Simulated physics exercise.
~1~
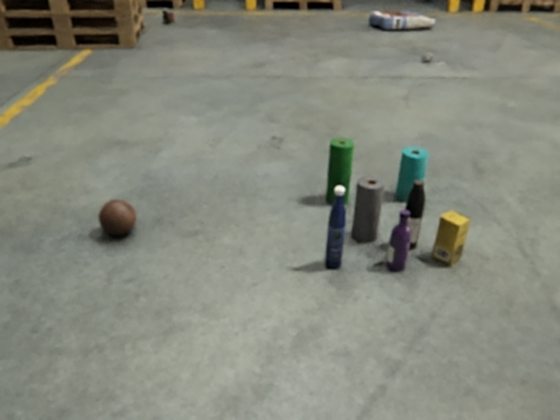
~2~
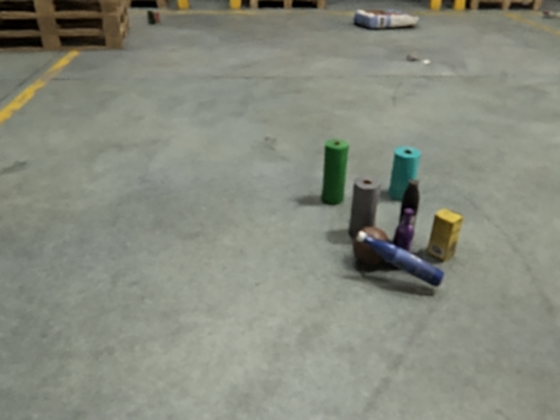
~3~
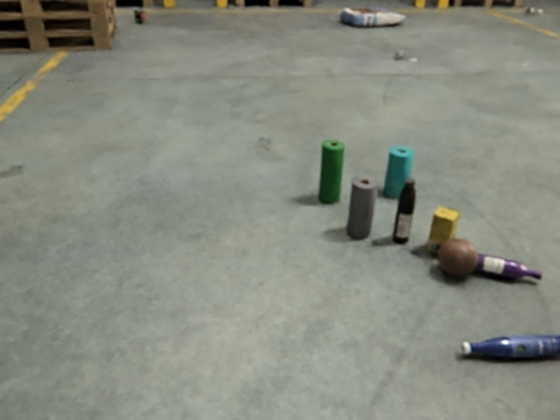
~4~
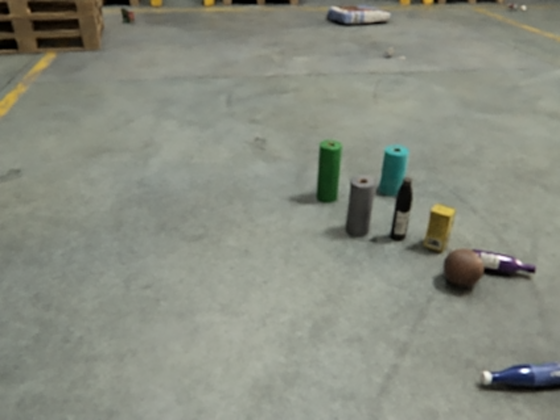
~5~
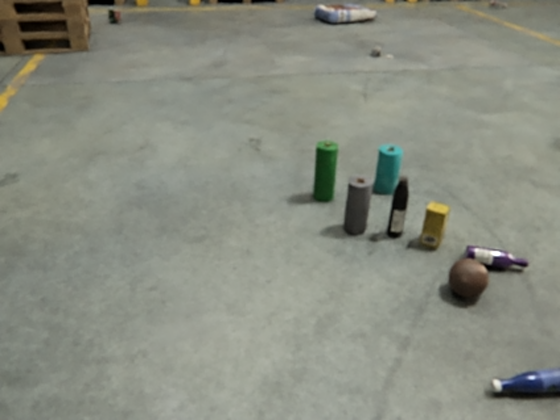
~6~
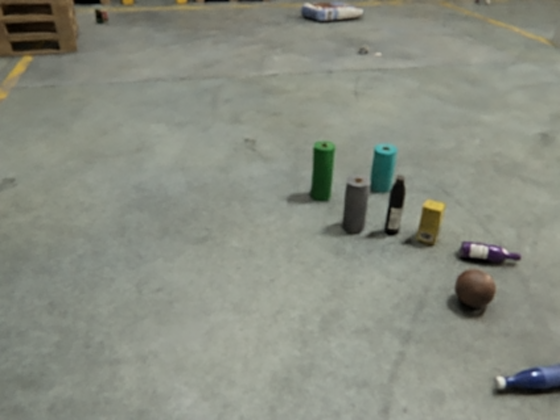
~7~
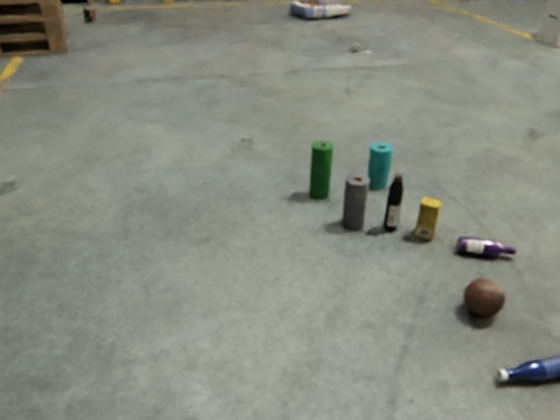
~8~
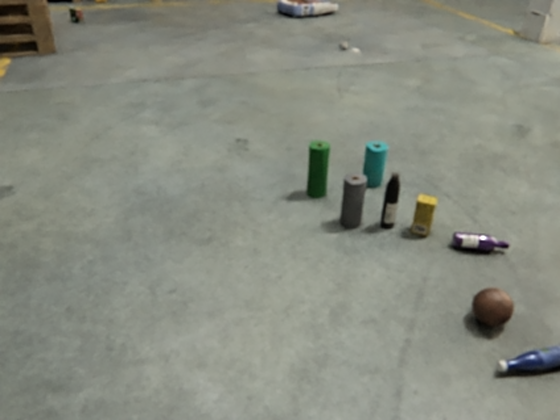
A brown ball rolls rightward across a grey concrete floor toward a loose group of bottles, rolls and a yellow carton. It runs into the blue bottle at the front, which tips over beside it. The ball carries on to the right and the purple bottle goes down too, while the blue bottle ends up lying farther forward and to the right. The ball then drifts slowly away from the group, toward the viewer. At the end both bottles lie on their sides, and the green, grey and turquoise rolls, the black bottle and the carton still stand.
